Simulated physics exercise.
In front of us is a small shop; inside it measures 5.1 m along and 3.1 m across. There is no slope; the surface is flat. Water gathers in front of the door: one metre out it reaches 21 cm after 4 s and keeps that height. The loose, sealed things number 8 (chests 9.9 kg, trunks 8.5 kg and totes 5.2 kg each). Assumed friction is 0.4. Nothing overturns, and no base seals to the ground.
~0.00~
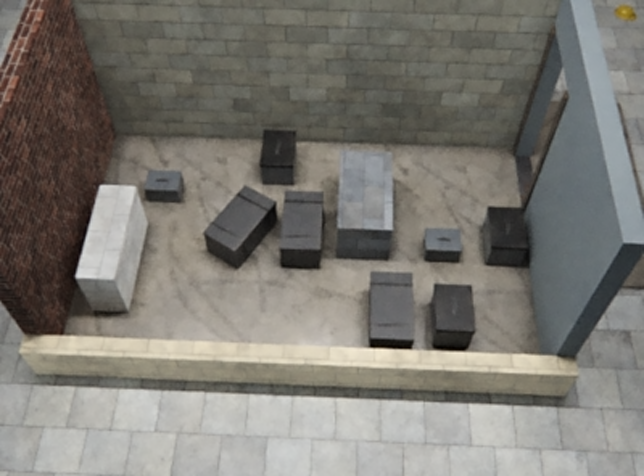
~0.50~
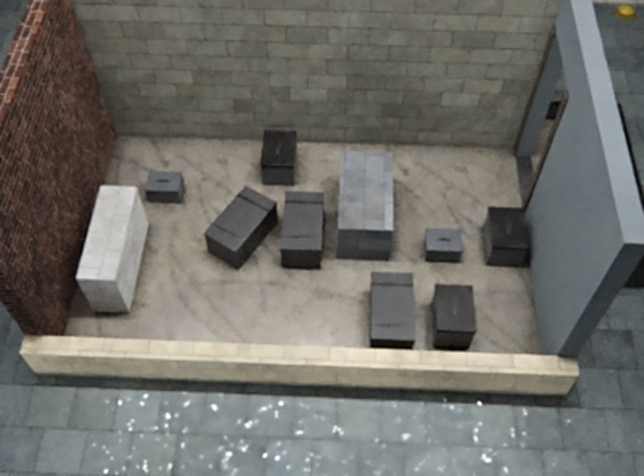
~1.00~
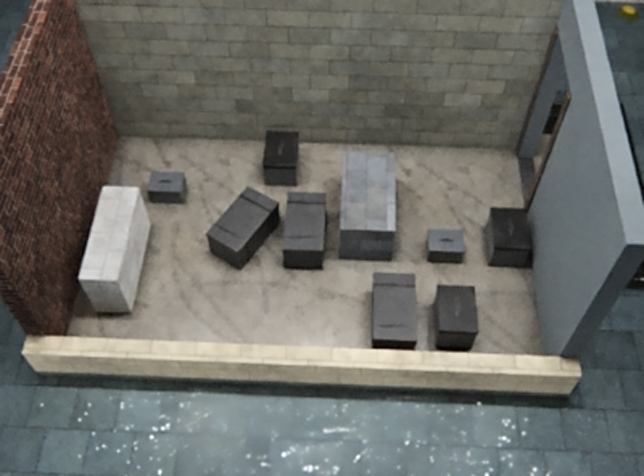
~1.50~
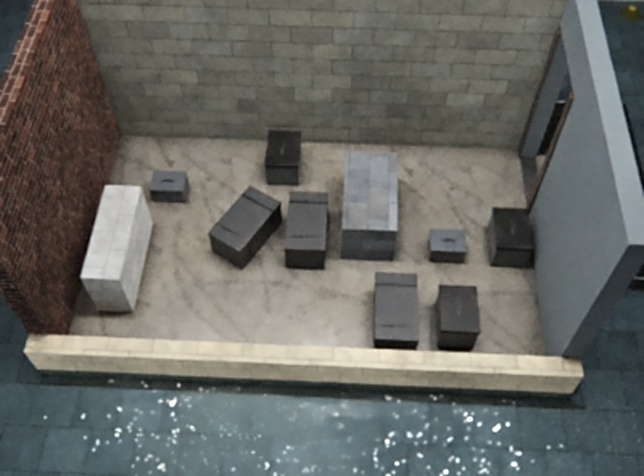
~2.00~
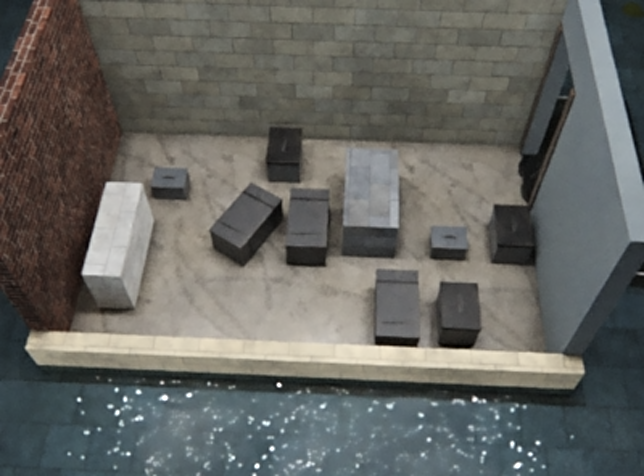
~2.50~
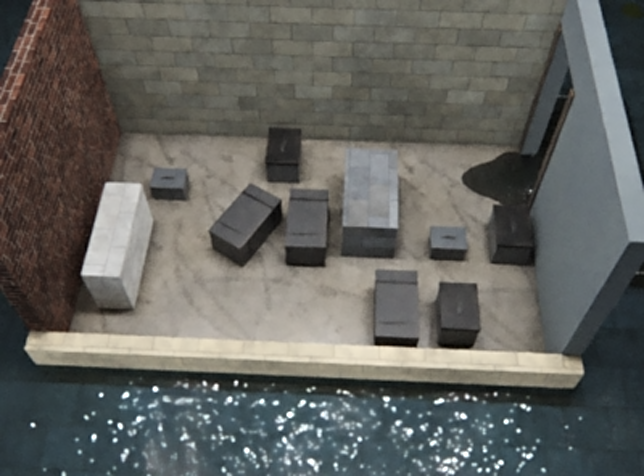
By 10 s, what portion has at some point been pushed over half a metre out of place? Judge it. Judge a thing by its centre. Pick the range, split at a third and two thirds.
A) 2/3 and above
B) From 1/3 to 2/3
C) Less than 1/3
(B) From 1/3 to 2/3.
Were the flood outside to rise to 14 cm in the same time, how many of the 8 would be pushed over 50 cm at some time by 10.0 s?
The count would be 1.
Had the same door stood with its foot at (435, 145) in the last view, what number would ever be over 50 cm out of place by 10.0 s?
4.
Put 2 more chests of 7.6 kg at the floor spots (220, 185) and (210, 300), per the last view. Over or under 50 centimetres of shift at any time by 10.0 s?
Note: Item 1 above threshold; item 2 below threshold.
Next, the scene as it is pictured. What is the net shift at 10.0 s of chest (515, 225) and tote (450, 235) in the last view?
The first is 10 cm from its start, the second 50 cm.
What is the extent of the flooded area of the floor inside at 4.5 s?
3.5 m2.
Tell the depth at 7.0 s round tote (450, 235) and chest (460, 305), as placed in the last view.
Roughly 4 and 4 cm.
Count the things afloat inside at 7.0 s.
Just then, the number is 0.
After 3.5 s 0 of 8 are over 50 cm from their spots; 0 afloat.
After 4.5 s 0 of 8 are over 50 cm from their spots; 0 afloat.
After 7.0 s 2 of 8 are over 50 cm from their spots; 0 afloat.
After 10.0 s 5 of 8 are over 50 cm from their spots, and 5 have been at some point; 7 afloat.
